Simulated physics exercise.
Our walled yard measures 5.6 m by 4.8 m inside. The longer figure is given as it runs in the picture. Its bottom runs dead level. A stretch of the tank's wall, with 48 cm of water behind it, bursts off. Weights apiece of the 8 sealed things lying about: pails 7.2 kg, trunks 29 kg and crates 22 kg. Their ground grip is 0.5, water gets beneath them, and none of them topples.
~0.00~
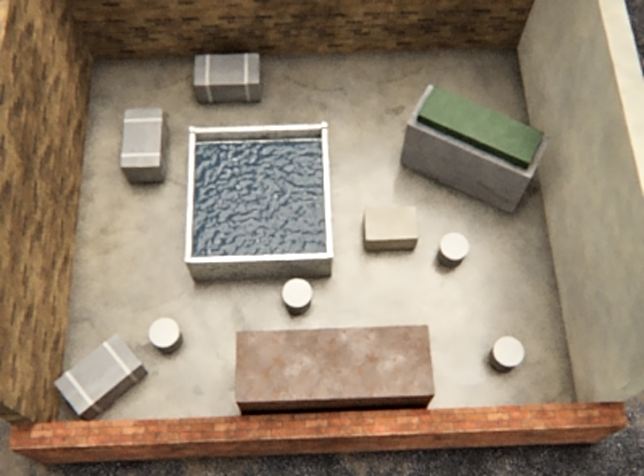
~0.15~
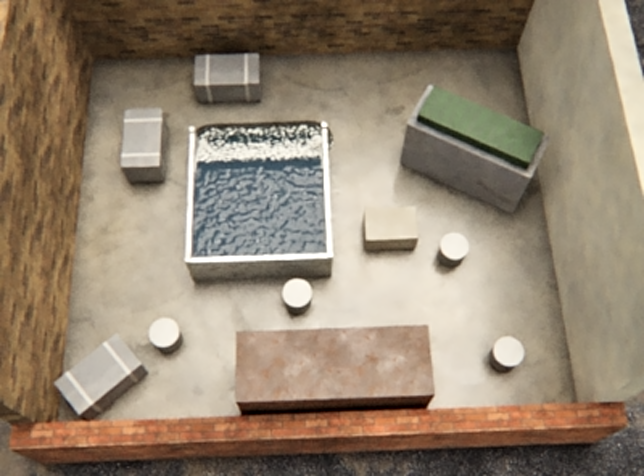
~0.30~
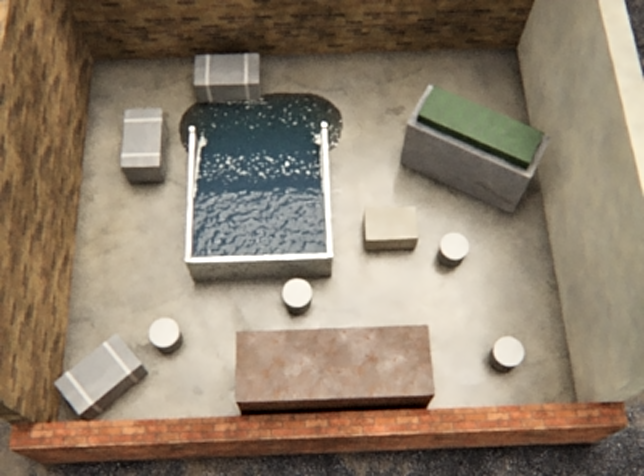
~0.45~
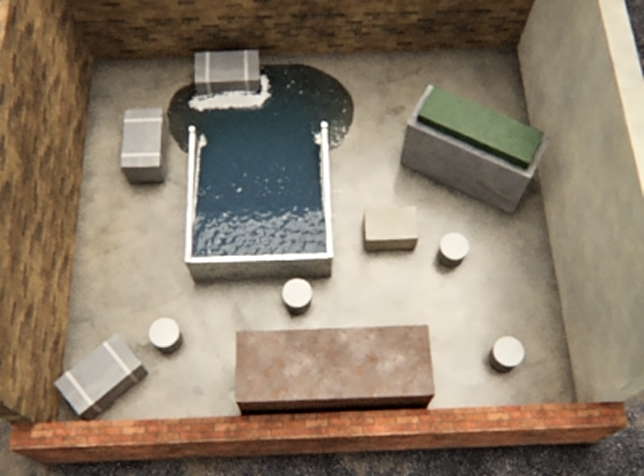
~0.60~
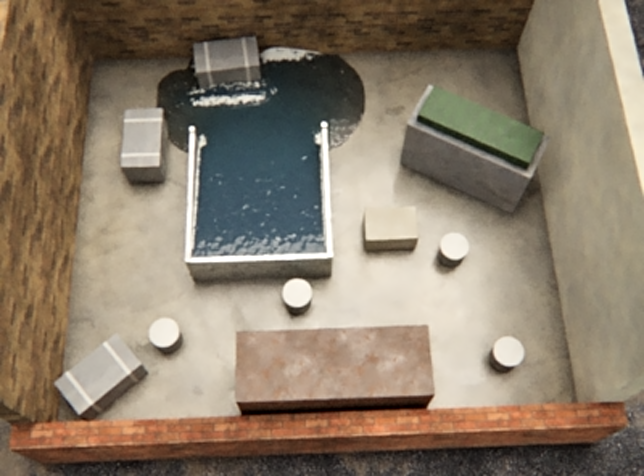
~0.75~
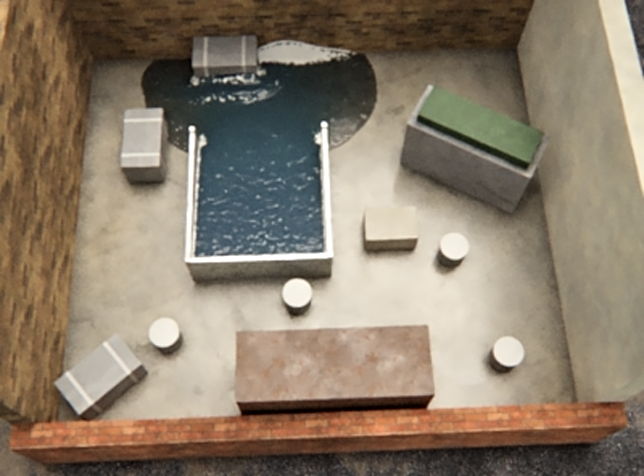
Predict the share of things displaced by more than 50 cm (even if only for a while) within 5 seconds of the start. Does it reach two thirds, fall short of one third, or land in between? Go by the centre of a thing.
The share is in the bottom band.
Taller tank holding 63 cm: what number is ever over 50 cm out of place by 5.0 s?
I count 3 of them in that case.
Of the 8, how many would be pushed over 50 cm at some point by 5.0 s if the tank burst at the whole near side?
Then 3 of them would.
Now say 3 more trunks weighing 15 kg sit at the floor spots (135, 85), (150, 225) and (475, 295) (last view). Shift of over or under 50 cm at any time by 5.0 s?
Respectively: Tops it; tops it; doesn't reach it.
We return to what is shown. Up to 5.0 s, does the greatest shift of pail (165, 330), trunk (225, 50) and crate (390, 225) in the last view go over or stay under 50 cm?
Within the mark, beyond the mark, within the mark.
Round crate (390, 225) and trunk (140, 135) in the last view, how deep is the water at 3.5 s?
First about 0 cm, second about 4 cm.
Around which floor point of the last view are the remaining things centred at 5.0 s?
Around (277, 293).
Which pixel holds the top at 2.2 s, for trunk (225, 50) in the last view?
My estimate: Around (147, 65).
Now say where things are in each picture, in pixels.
A trunk at (227, 69) rests on the ground; a pail at (164, 332), on the bottom; water covers 2.3 m2; 0 of 8 have shifted, in the first picture.
A trunk at (227, 69), on the bottom; a pail at (164, 332) rests on the ground; 3.1 m2 under water; 0 of 8 have shifted, in the second picture.
A trunk at (227, 69), on the bottom; a pail at (164, 332) rests on the ground; 3.8 m2 under water; 0 of 8 have shifted, in the third picture.
A trunk at (227, 66), on the bottom, 4 cm from its start; a pail at (164, 332) rests on the ground; 4.6 m2 under water; 0 of 8 have shifted, in the fourth picture.
A trunk at (226, 54) rests on the ground, 22 cm from its start; a pail at (164, 332), on the bottom; water covers 5.4 m2; 1 of 8 have shifted, in the fifth picture.
A trunk at (225, 51), on the bottom, 28 cm from its start; a pail at (164, 332) rests on the ground; 6.2 m2 under water; 1 of 8 have shifted, in the sixth picture.
After 1.1 s 0 of 8 are over 50 cm from their spots; 0 afloat.
After 2.2 s 1 of 8 are over 50 cm from their spots; 1 afloat.
After 3.5 s 1 of 8 are over 50 cm from their spots; 1 afloat.
After 5.0 s 2 of 8 are over 50 cm from their spots, and 2 have been at some point; 0 afloat.
